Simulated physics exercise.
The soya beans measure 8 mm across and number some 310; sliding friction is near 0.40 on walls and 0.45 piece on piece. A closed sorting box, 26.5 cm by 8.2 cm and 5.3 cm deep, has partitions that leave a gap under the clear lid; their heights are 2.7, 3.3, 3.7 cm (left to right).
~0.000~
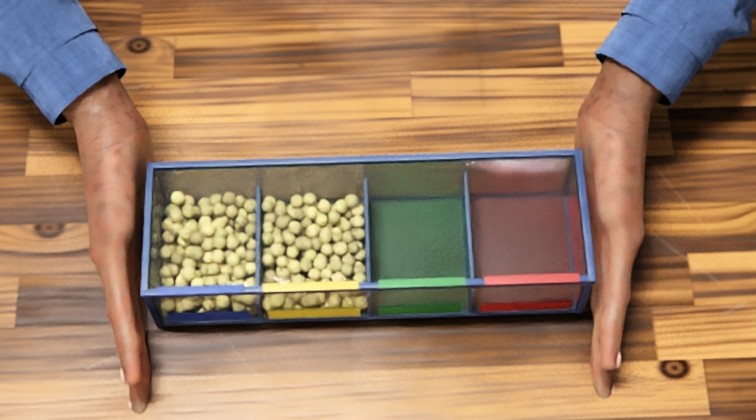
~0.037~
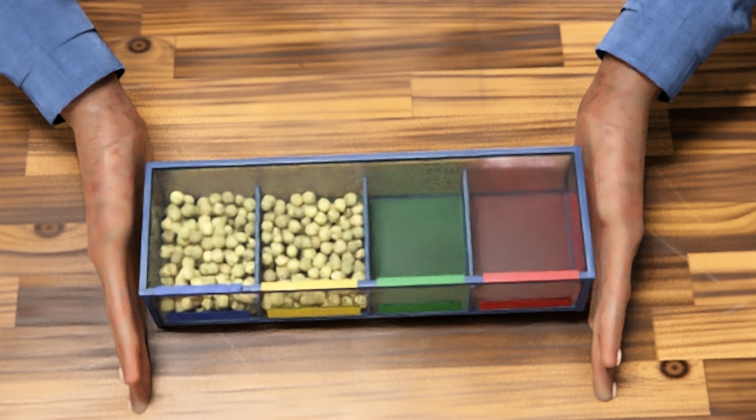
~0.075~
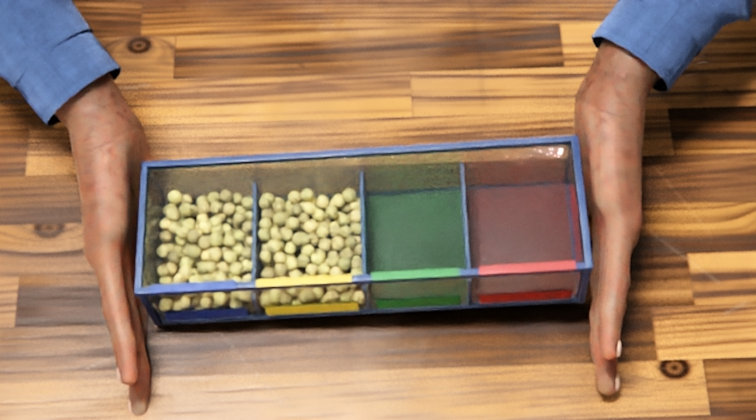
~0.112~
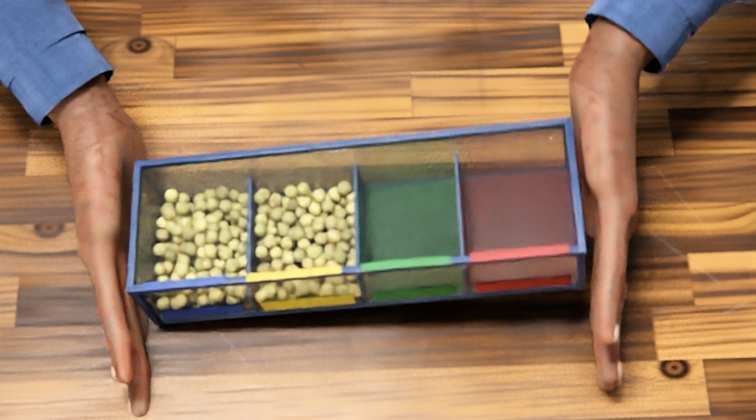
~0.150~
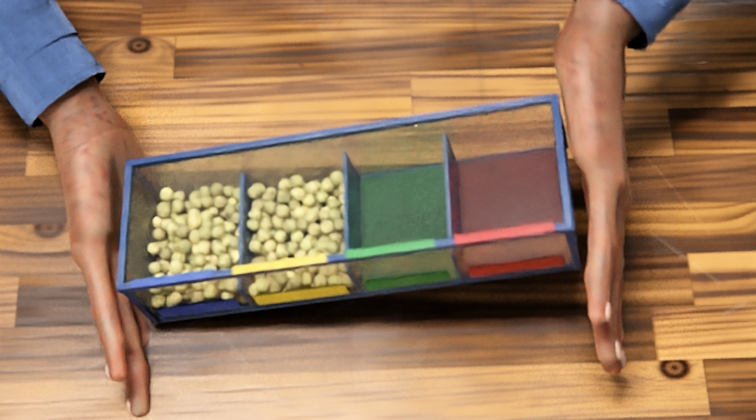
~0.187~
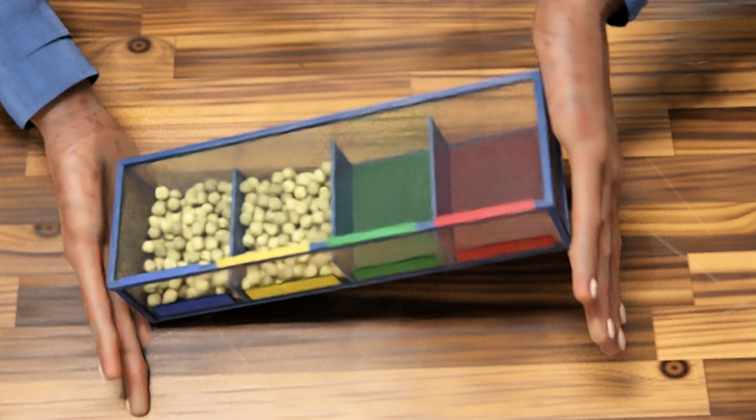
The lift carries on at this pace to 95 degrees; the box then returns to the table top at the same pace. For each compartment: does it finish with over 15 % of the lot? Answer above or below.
Red: Below, blue: Above, green: Below, yellow: Below.
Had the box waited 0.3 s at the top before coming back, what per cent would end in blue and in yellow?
Blue 95, yellow 5.
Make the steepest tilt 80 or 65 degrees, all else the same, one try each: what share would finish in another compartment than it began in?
Some 20 and 5 per cent.
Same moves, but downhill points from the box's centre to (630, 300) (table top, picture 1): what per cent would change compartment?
About 75 per cent.
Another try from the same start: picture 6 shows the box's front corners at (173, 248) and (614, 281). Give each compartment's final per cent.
Red 40; blue 0; green 35; yellow 30.
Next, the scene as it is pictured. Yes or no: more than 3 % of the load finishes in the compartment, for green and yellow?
Green no; yellow yes.
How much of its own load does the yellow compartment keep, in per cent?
Roughly 20 per cent.
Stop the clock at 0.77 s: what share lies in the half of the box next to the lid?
Roughly 50 per cent.
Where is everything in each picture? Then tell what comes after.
The first frame shows box tilt 0 degrees, front corners at (148, 291) and (588, 276); blue 55 %, yellow 45 %.
The second frame shows box tilt 1 degrees, front corners at (147, 290) and (588, 273).
The third frame shows box tilt 4 degrees, front corners at (142, 289) and (585, 264), lowest corner left back.
The fourth frame shows box tilt 8 degrees, front corners at (134, 287) and (579, 247), lowest corner left back.
The fifth frame shows box tilt 14 degrees, front corners at (124, 285) and (565, 225), lowest corner left back.
The sixth frame shows box tilt 19 degrees, front corners at (115, 283) and (546, 201), lowest corner left back; blue 55 %, yellow 45 %. The box's pace is about 155 degrees a second.
After 0.77 s, tilt 94 degrees; blue 75 %, yellow 25 %.
Then, at 1.16 s, tilt 40 degrees; blue 95 %, yellow 5 %.
After 1.63 s, tilt 0 degrees; blue 90 %, yellow 10 %.
By 2.1 s all is still; red 0 %, blue 90 %, green 0 %, yellow 10 %.
